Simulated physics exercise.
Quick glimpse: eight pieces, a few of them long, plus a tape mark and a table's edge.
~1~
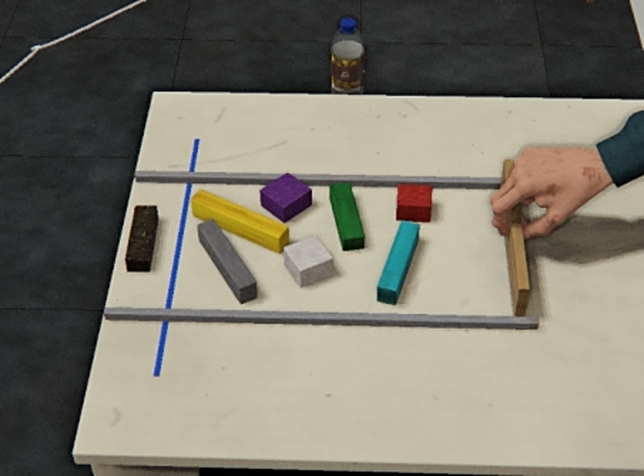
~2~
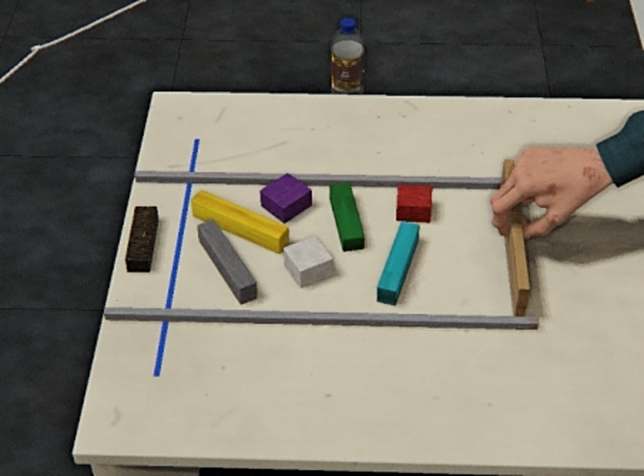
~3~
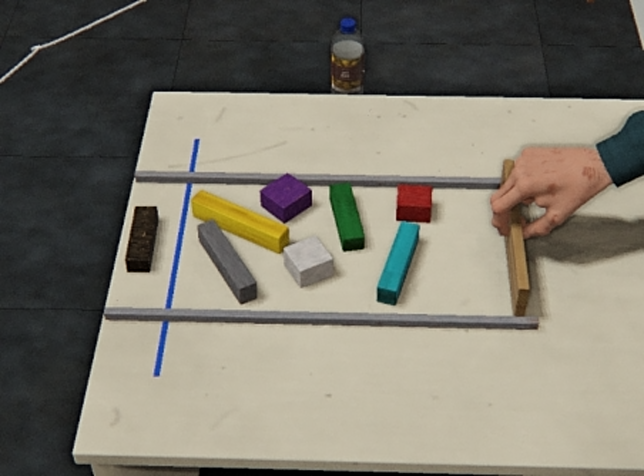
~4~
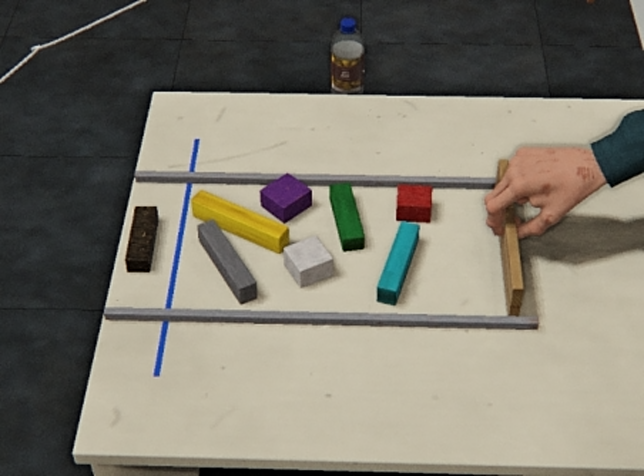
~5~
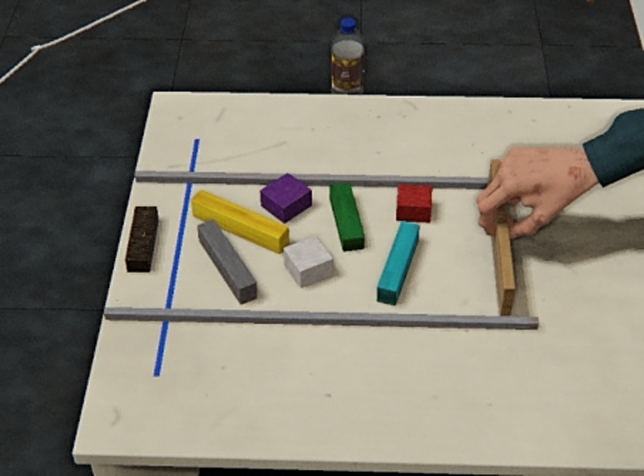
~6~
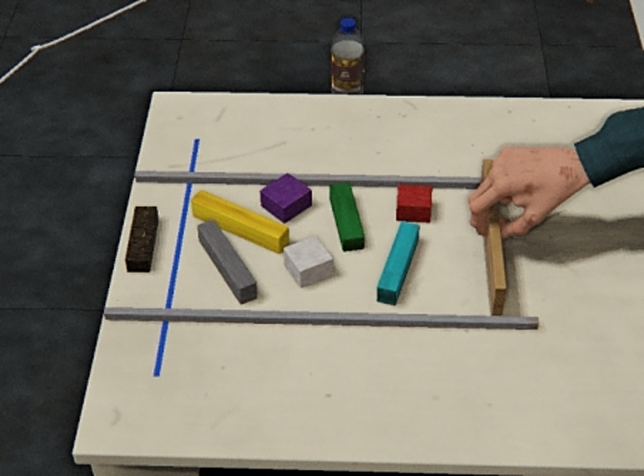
A hand at the right slides an upright wooden board slowly a short way left between two grey rails on a pale tabletop, seen from above at an angle by a still camera. Between the rails lie red, turquoise, green, white, purple, yellow and grey blocks, with a blackish one left of a blue line and a bottle beyond the table. The blocks stay still, untouched.
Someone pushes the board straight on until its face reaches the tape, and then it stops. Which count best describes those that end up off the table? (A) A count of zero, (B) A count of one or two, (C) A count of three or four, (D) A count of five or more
C.
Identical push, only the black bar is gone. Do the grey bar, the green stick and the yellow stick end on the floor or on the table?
Well, the grey bar topples off, the green stick is left in place and the yellow stick topples off.
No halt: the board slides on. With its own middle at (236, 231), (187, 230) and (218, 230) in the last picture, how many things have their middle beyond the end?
The numbers are 1, 4 and 1.
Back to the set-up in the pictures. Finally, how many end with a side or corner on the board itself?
It's touching 2 at the end.
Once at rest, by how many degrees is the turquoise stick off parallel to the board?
I'd say it's about 0° out of line.
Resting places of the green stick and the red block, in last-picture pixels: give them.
Okay, so first (138, 215), and next (168, 199).
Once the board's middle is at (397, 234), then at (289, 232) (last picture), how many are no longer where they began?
At that stage 2; at the next, 7.
Soon after, none off yet; black bar at rest near (142, 238); grey bar at rest near (227, 261); yellow stick at rest near (240, 221).
In the end, the number that fall off is three or four; gone, purple block, yellow stick, grey bar and black bar.
